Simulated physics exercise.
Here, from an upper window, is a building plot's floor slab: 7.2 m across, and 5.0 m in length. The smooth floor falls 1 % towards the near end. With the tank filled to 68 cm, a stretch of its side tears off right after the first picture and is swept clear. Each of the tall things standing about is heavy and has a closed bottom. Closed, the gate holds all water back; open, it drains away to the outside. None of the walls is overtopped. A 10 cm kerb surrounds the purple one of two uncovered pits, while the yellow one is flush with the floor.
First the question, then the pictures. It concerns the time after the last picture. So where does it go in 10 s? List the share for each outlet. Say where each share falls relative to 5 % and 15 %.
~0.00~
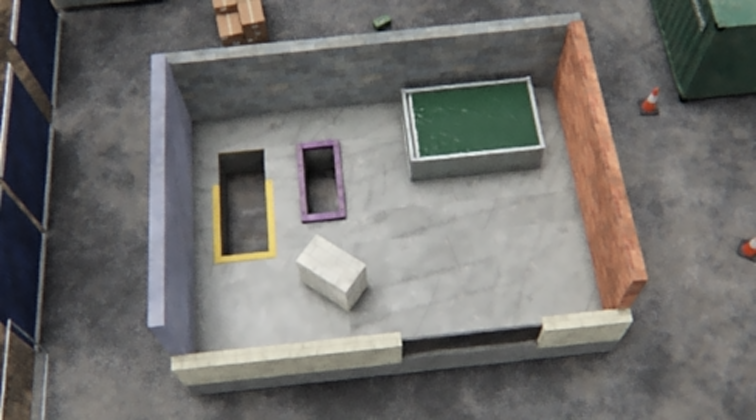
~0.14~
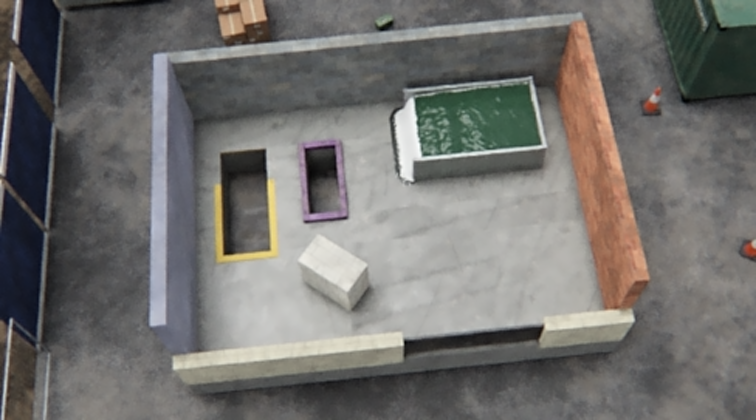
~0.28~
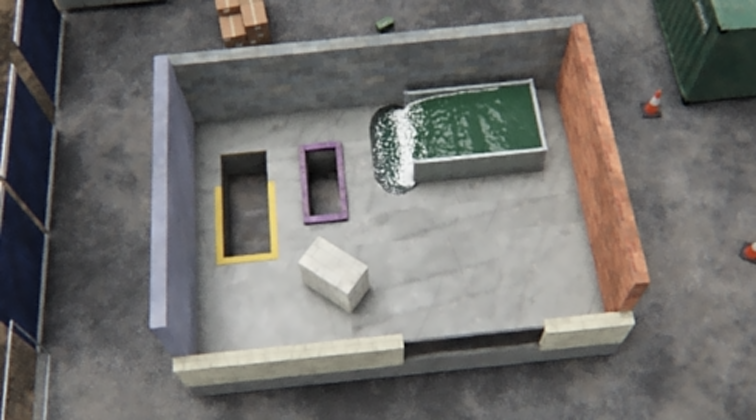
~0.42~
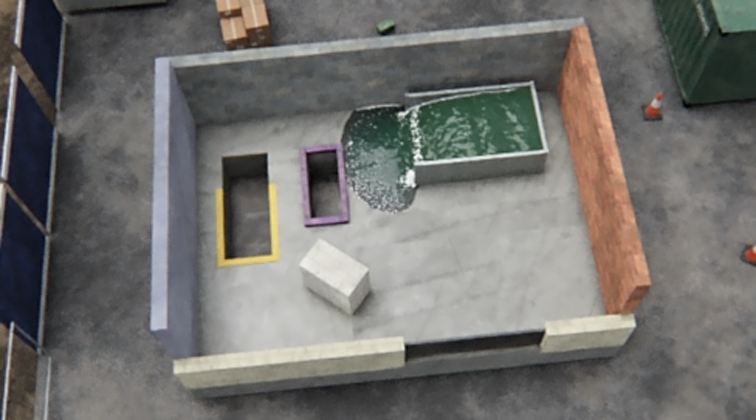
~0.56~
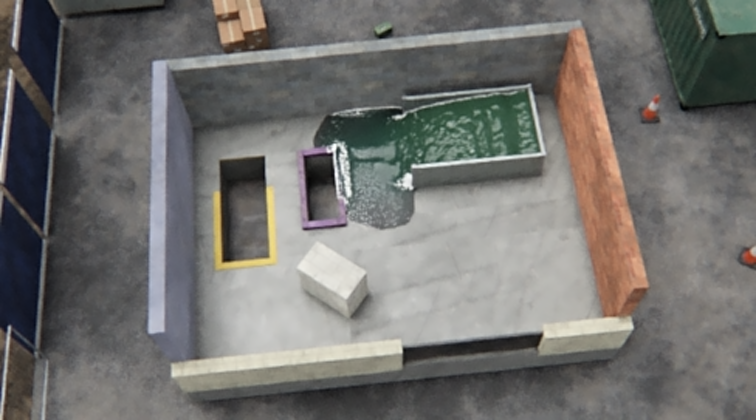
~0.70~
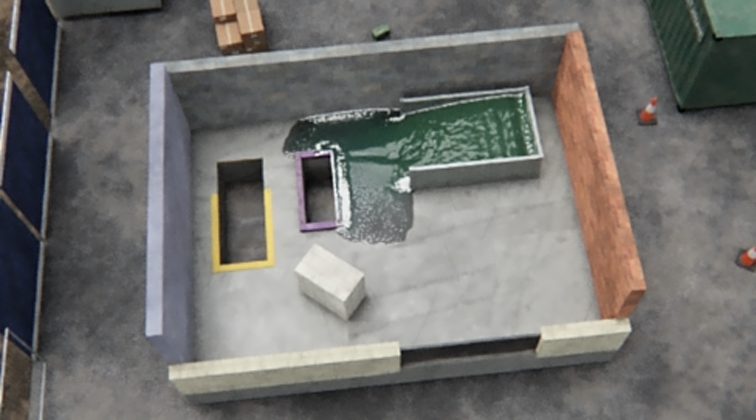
Gateway: It takes not even 5 % of the water; purple pit: It takes more than 15 % of the water; yellow pit: It takes over 15 % of the water.
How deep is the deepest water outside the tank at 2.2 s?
It gets to some 36 cm.
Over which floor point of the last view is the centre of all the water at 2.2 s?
(387, 159).
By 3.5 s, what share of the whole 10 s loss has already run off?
Around 65 percent.
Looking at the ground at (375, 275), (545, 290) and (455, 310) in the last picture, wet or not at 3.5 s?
Going through the three points: Awash, then not yet touched, then awash.
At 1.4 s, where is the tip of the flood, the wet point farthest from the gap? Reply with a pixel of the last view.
Location: Approx. (192, 137) in the last view.
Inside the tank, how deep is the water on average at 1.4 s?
Roughly 38 centimetres.
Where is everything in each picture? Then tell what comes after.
The first picture shows still water, 68 cm deep, in the tank at (472, 121).
In the second picture, the front is at (403, 110), 0.8 m from the gap at (411, 139); 0.3 m2 of floor is under water; 68 cm left at the back of the tank.
In the third picture, the front is at (382, 111), 1.0 m from the gap at (412, 142); 1.0 m2 of floor is under water; 68 cm left at the back of the tank.
In the fourth picture, the front is at (359, 111), 1.4 m from the gap at (413, 145); 2.4 m2 of floor is under water; 68 cm left at the back of the tank.
In the fifth picture, the front is at (319, 138), 1.8 m from the gap at (410, 148); 3.3 m2 of floor is under water; 67 cm left at the back of the tank.
In the sixth picture, water pours out at (408, 150) and has run 2.4 m, to (289, 141); deepest outside 30 cm, 60 cm at the tank's back.
After 1.4 s water covers 20 % of the floor and is deepest (30 cm) near (341, 170); gone so far, the gateway 0 %, the purple pit 9 %, the yellow pit 0 %.
After 2.2 s water covers 30 % of the floor and is deepest (36 cm) near (192, 145); gone so far, the gateway 0 %, the purple pit 19 %, the yellow pit 2 %.
After 3.5 s water covers 45 % of the floor and is deepest (22 cm) near (192, 153); gone so far, the gateway 0 %, the purple pit 26 %, the yellow pit 11 %.
After 6.0 s water covers 65 % of the floor and is deepest (10 cm) near (359, 359); gone so far, the gateway 0 %, the purple pit 28 %, the yellow pit 23 %.
After 10.0 s water covers 80 % of the floor and is deepest (9 cm) near (583, 335); gone so far, the gateway 0 %, the purple pit 28 %, the yellow pit 30 %.
